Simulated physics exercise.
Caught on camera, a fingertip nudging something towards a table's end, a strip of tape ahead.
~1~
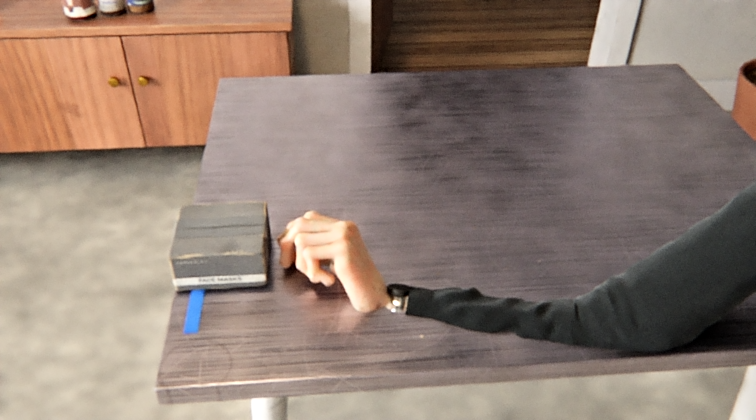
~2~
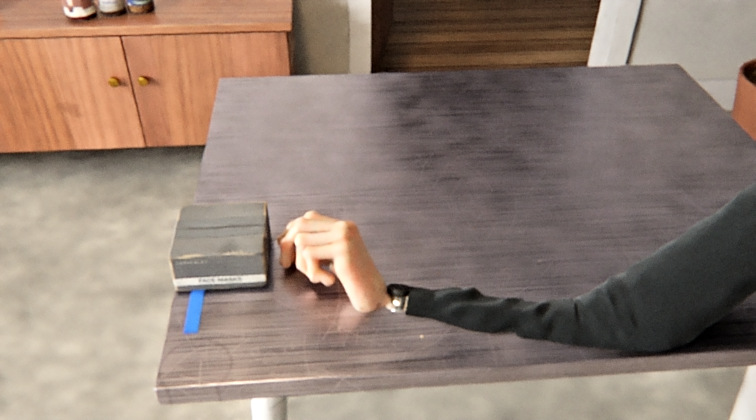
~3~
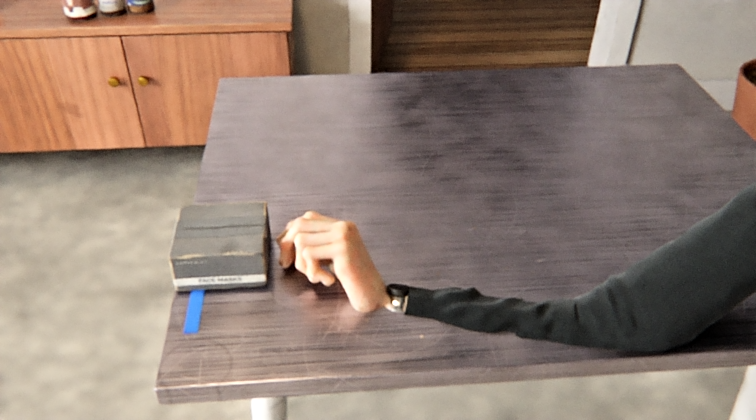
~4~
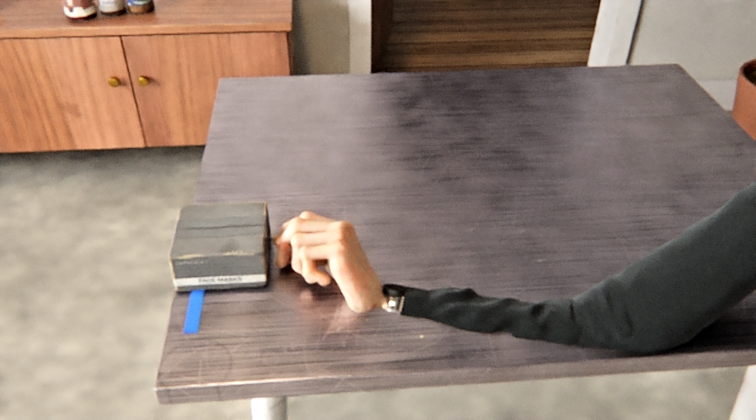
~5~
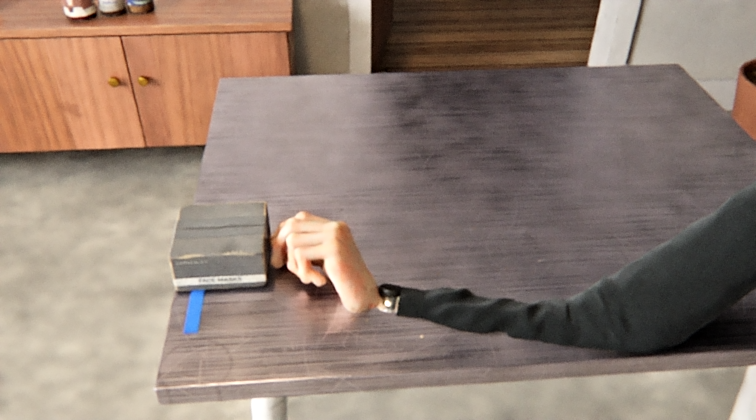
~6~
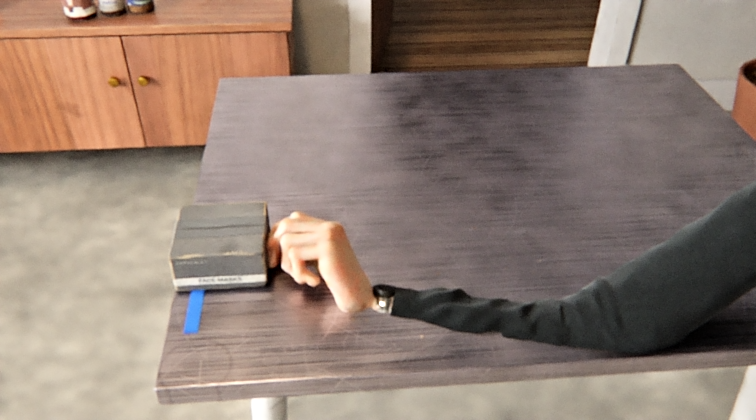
A hand in a dark sleeve rested on a table beside a grey box near the left edge, then crept slightly left until its fingers met the box, which stayed still above a blue strip.
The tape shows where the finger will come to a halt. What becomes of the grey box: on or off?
As it turns out, the grey box goes over the edge.
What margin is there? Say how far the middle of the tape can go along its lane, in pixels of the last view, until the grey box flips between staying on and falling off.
Some 28 pixels, right.
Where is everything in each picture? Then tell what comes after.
Grey box (223, 245), in the first picture.
Grey box (223, 245), in the second picture.
Grey box (223, 245), in the third picture.
Grey box (223, 245), in the fourth picture.
Grey box (223, 245), in the fifth picture.
Grey box (223, 245), in the sixth picture.
Then, 1.16 s past the last view, grey box in the air near (158, 380).
Finally, the grey box falls off the table.
